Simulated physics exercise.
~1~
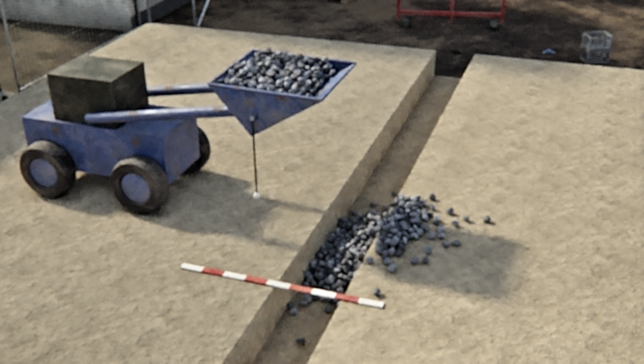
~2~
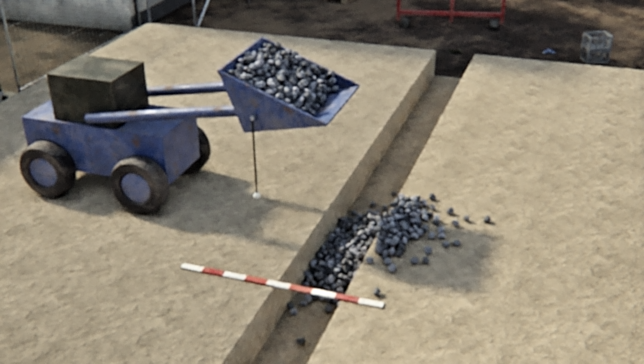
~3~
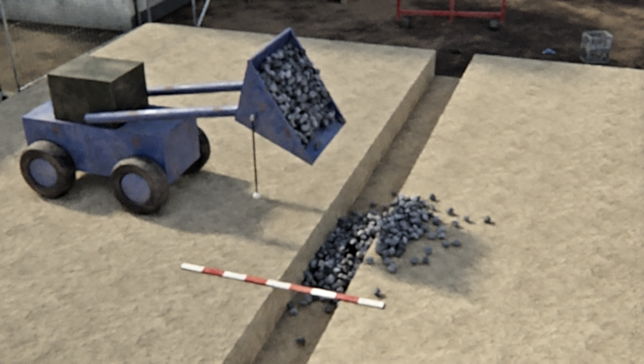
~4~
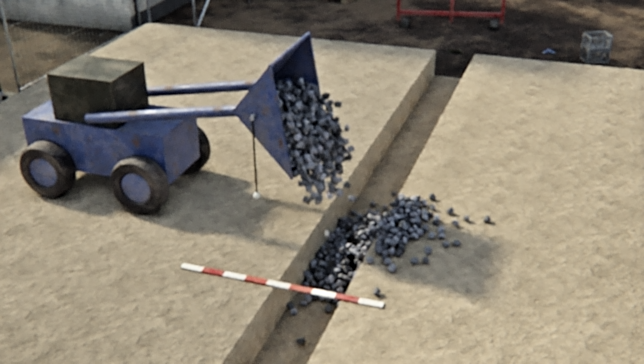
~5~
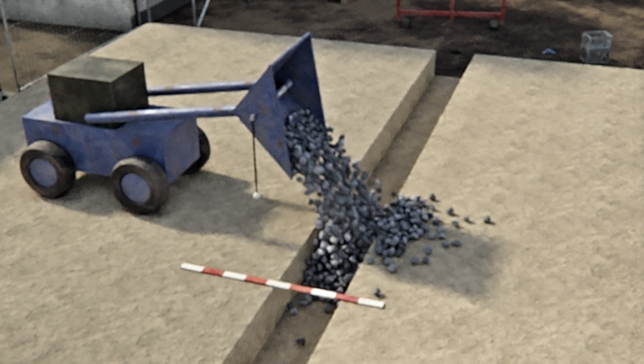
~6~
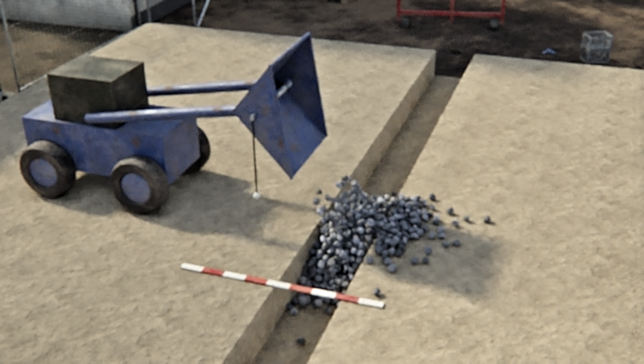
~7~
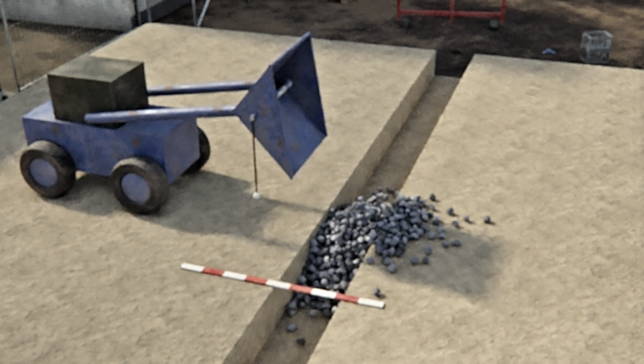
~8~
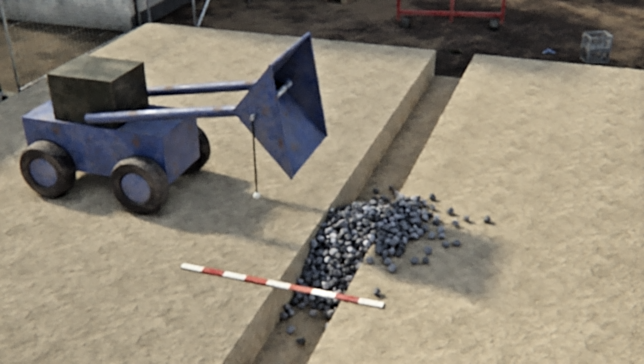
Blue wheeled loader tipping its bucket of dark stones into a trench, the heap growing beside a red-and-white staff and settling.
